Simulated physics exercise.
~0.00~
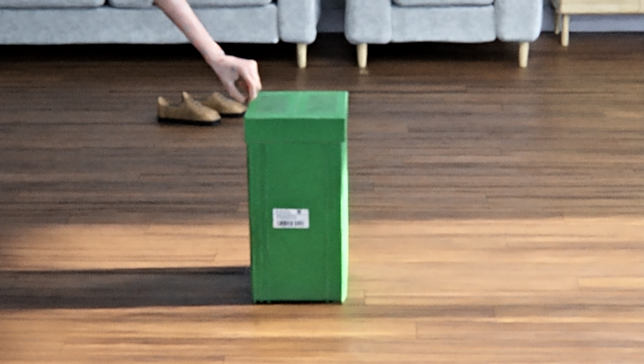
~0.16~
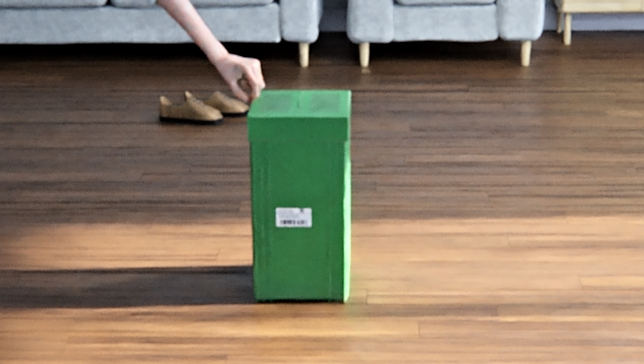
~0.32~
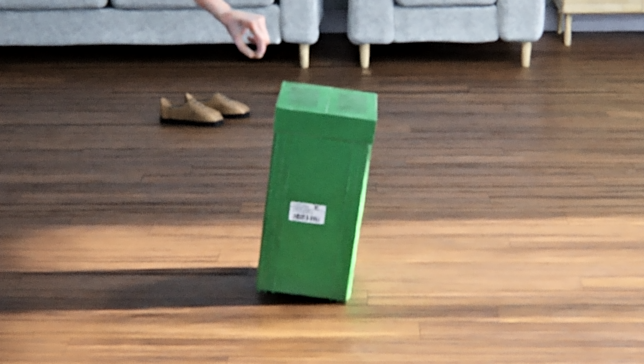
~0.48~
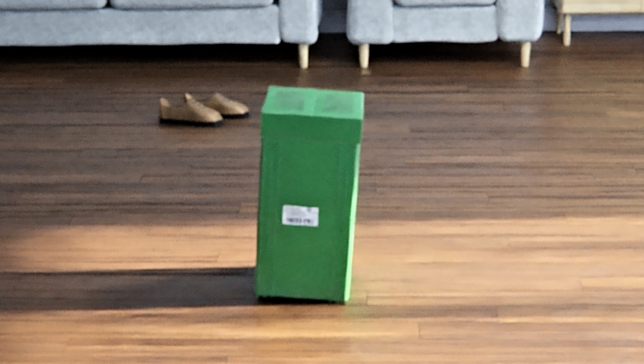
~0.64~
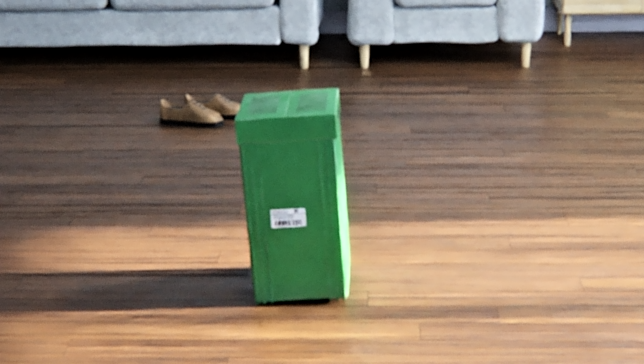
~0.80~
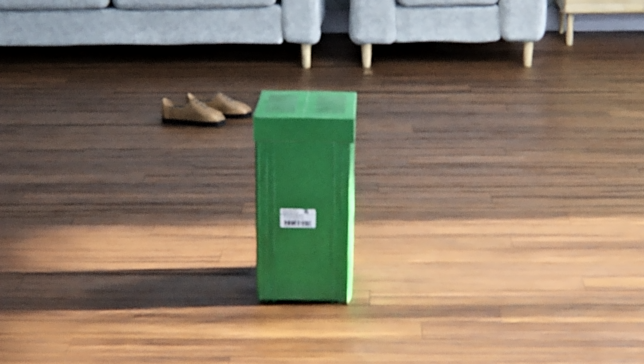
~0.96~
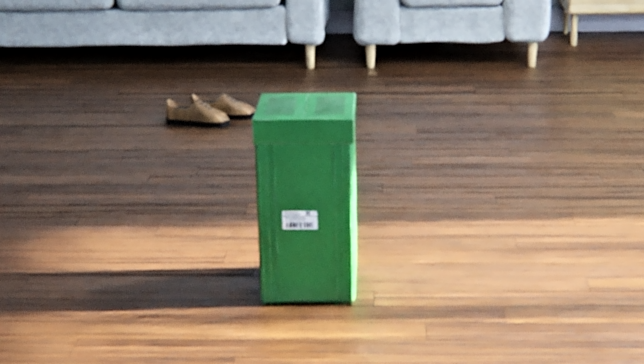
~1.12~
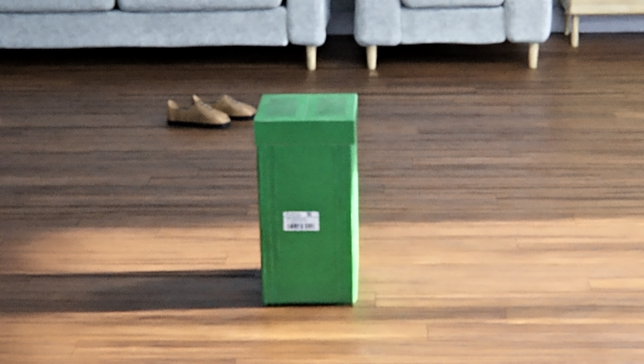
A tall green box standing on a wooden floor tipped to the right when a hand pushed it near the top and drew away, then rocked back, leaned slightly left, and settled upright on its base, staying still.
